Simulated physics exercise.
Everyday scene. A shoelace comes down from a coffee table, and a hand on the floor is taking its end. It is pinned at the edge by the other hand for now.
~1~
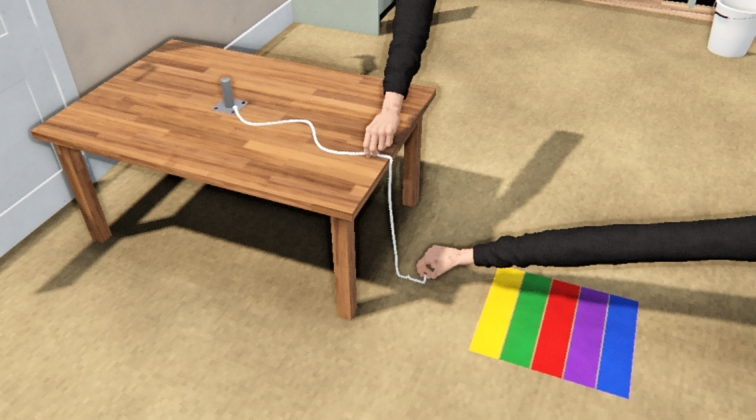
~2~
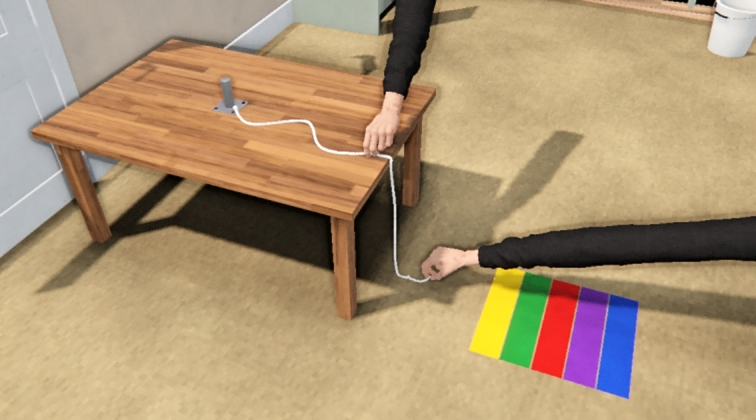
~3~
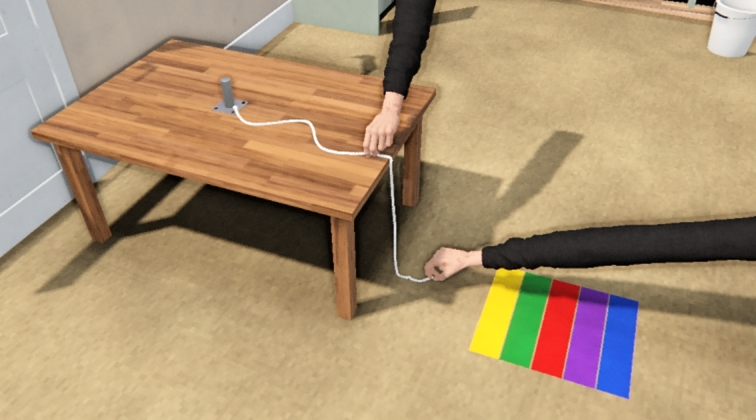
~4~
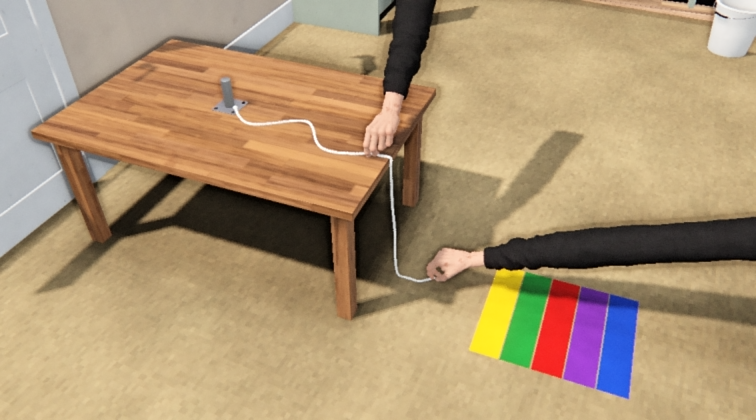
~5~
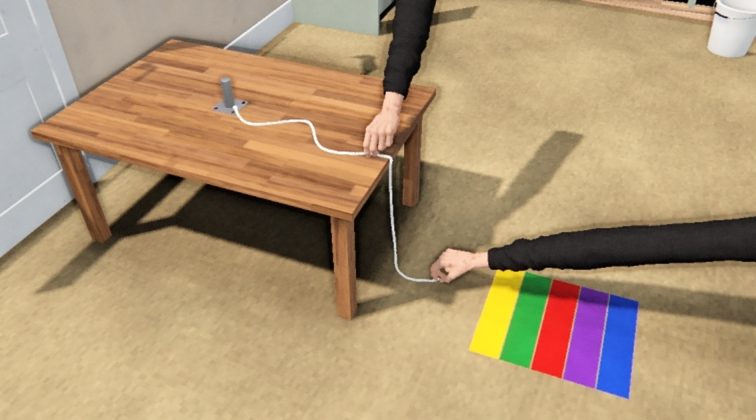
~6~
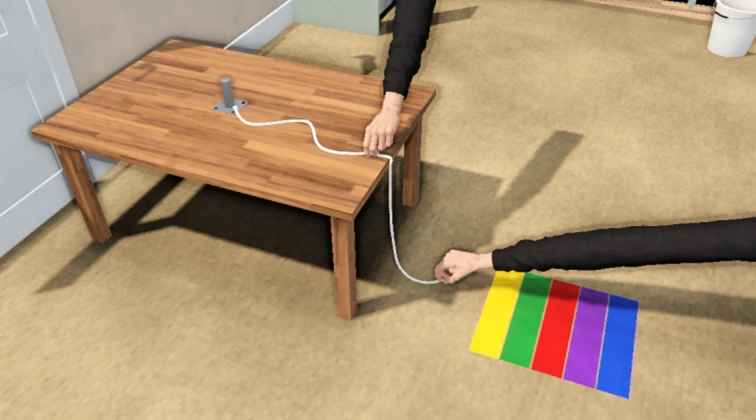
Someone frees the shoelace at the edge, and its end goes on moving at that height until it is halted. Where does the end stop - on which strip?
On the red strip.
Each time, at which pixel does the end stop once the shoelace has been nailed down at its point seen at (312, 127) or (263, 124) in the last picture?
It ends up at (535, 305) the first time and at (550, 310) the second time.
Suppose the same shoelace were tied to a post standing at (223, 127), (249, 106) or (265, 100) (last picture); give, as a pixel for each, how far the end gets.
You'd find it around (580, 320), then (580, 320), and finally (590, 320).
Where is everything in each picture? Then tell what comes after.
End (425, 275); yellow (489, 337); green (519, 346); red (550, 356); purple (582, 365); blue (615, 375), in the first frame.
End (430, 276); shoelace through (243, 121) (306, 122) (329, 151) (390, 162) (395, 218) (396, 263), in the second frame.
End (433, 277), in the third frame.
End (435, 278); shoelace through (243, 121) (306, 122) (329, 151) (390, 162) (394, 217) (396, 263), in the fourth frame.
End (439, 279), in the fifth frame.
End (443, 280); shoelace through (243, 121) (306, 122) (329, 151) (390, 162) (391, 217) (398, 263), in the sixth frame.
Early on, end near (498, 295); over yellow.
Midway, end near (537, 306); over green.
At the end of the slack, end near (559, 312); over red. It gets as far as the red strip.
